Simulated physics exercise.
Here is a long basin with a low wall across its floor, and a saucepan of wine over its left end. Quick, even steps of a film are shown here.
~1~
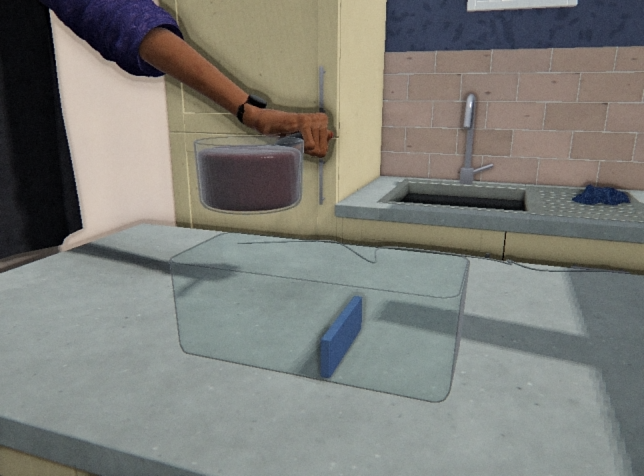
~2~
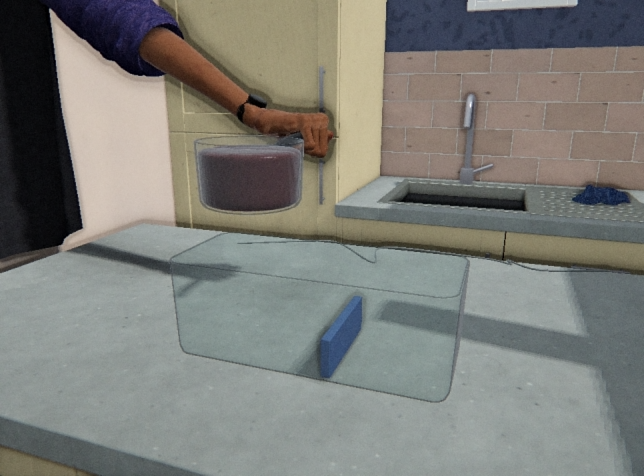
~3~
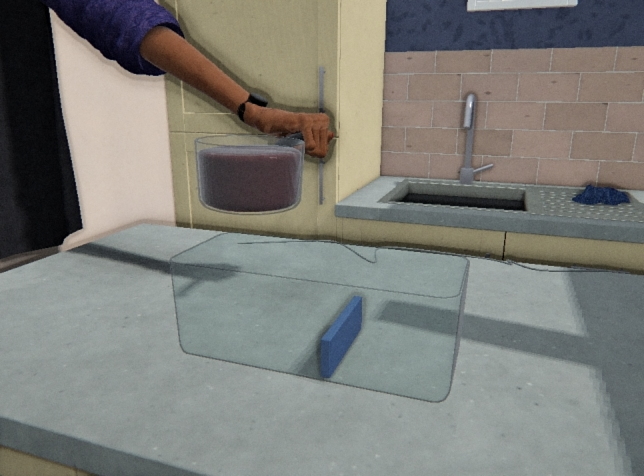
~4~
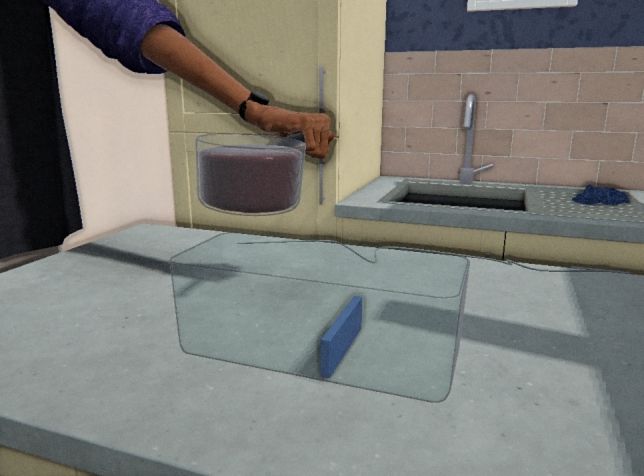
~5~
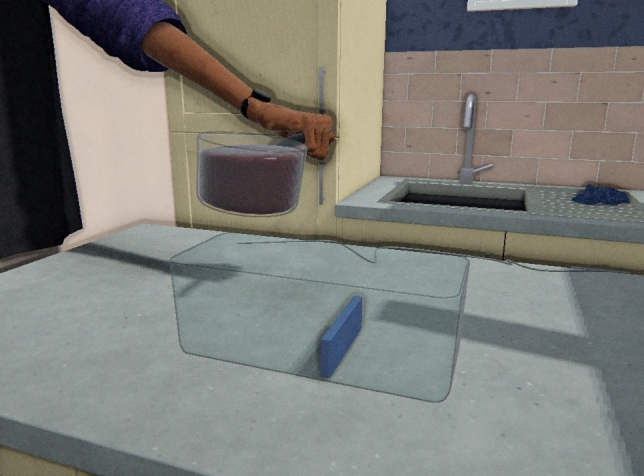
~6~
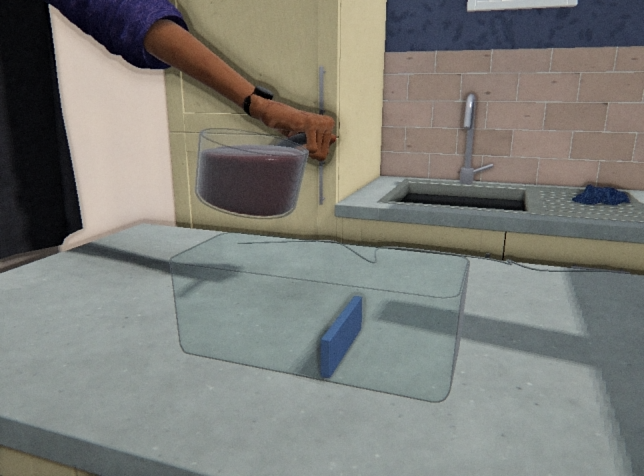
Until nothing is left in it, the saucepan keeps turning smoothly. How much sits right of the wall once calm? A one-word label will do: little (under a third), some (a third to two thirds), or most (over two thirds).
Some.
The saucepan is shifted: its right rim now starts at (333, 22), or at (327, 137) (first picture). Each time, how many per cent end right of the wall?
In turn 95 and 80 in a hundred.
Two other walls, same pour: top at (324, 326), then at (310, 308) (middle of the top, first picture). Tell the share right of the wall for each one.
It would come to roughly 65 per cent the first time and roughly 85 per cent the second.
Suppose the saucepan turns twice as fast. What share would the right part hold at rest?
Roughly 35 per cent ends up there.
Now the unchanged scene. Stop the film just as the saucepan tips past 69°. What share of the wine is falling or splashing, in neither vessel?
That comes to near 25 percent.
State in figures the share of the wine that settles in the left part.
40 %.
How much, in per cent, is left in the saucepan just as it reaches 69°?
About 55 %.
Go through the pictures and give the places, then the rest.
The first frame shows tilt 0°; pouring edge (299, 144); surface from (208, 149) to (298, 153); the long basin's rim runs from (198, 246) to (465, 278); the wall's top is at (343, 317).
The second frame shows tilt 1°; pouring edge (299, 145); surface from (208, 149) to (299, 153).
The third frame shows tilt 2°; pouring edge (299, 146); surface from (209, 149) to (299, 154).
The fourth frame shows tilt 4°; pouring edge (301, 149); surface from (210, 149) to (300, 154).
The fifth frame shows tilt 8°; pouring edge (302, 152); surface from (211, 149) to (301, 154).
The sixth frame shows tilt 12°; pouring edge (303, 157); surface from (211, 149) to (304, 155).
A moment on, the saucepan is tipped part way and 55 per cent is still to pour, 4 is left of the wall and 16 right of it.
Next, the saucepan is tipped right over and 7 per cent is still to pour, 30 is left of the wall and 57 right of it.
Then the saucepan is tipped right over and 0 per cent is still to pour, 42 is left of the wall and 58 right of it.
Later the saucepan is tipped right over and 0 per cent is still to pour, 42 is left of the wall and 58 right of it.
Finally, 42 per cent lies left of the wall, 58 right of it and 0 outside.
